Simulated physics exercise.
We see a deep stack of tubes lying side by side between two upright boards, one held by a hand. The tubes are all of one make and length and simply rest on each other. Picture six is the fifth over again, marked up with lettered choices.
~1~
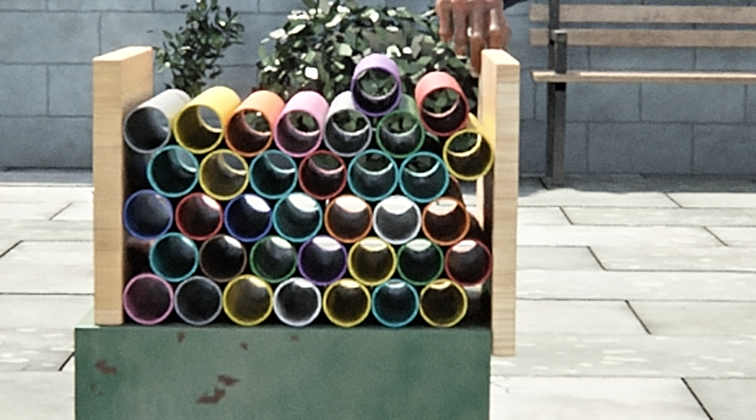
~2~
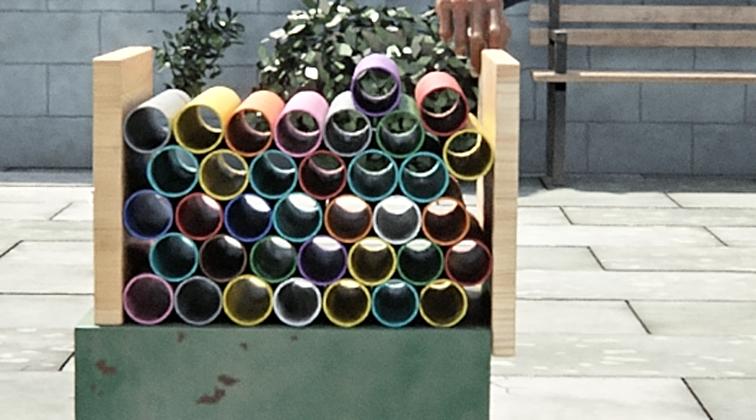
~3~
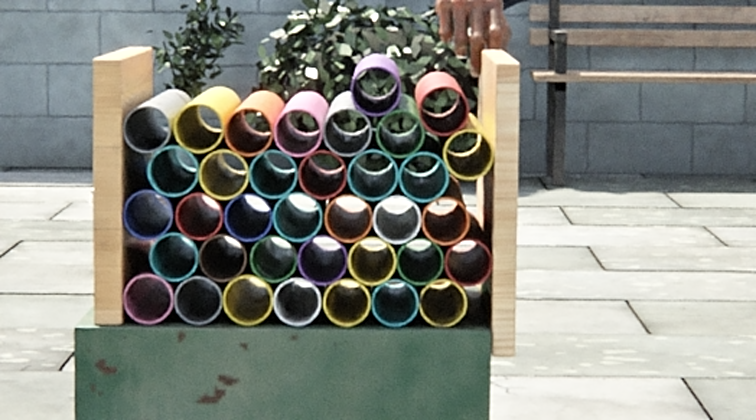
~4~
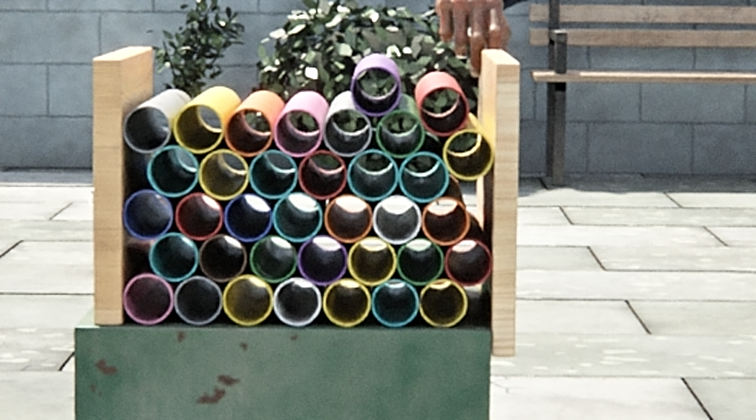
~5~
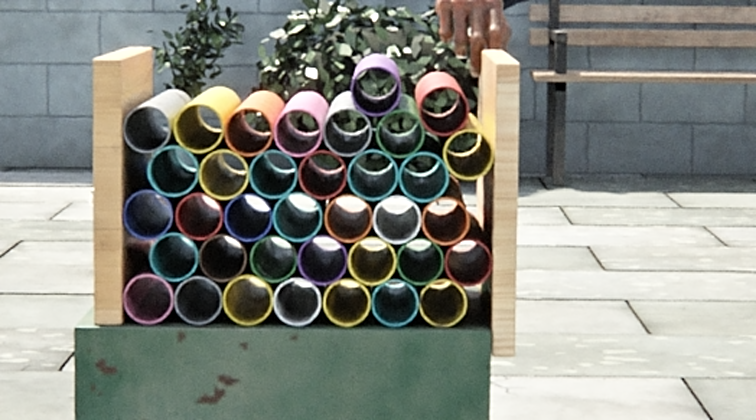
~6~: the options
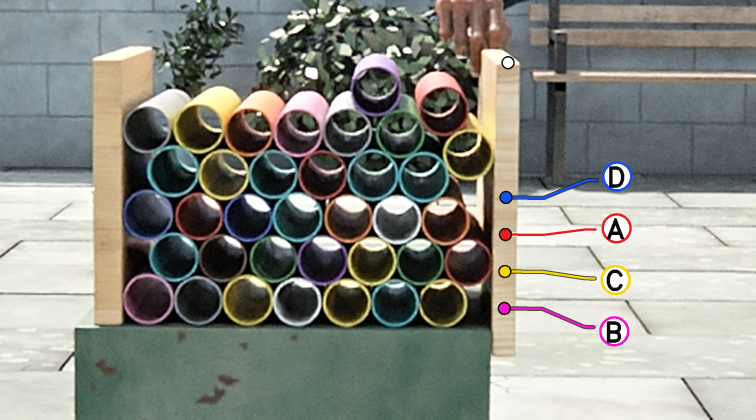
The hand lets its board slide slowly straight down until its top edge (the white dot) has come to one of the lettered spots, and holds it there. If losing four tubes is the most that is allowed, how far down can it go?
Lower it to C and no more.
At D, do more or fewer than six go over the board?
Fewer than six.
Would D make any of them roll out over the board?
At D: No.
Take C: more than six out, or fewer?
Fewer than six.
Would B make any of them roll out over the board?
Yes.
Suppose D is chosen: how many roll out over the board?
The count is none.
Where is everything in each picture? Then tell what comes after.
In the first frame, a purple tube (375, 91); side board (496, 191); a pink tube (149, 299).
In the second frame, a pink tube (149, 299); a turquoise tube (395, 303).
In the third frame, a brown tube (223, 258); an orange tube (349, 219).
In the fourth frame, a red tube (200, 216); a turquoise tube (173, 172).
In the fifth frame, a grey tube (347, 132); a purple tube (375, 91); side board (496, 191).
On the copy, A at (506, 235); B at (505, 309); C at (505, 271); D at (506, 197); the white dot at (508, 63).
On C. First, top of the board (494, 155).
Then, top of the board (493, 261).
Finally, top of the board (492, 270), two out over the board.
By contrast, A two out over the board; B more than four out over the board; D none out over the board.
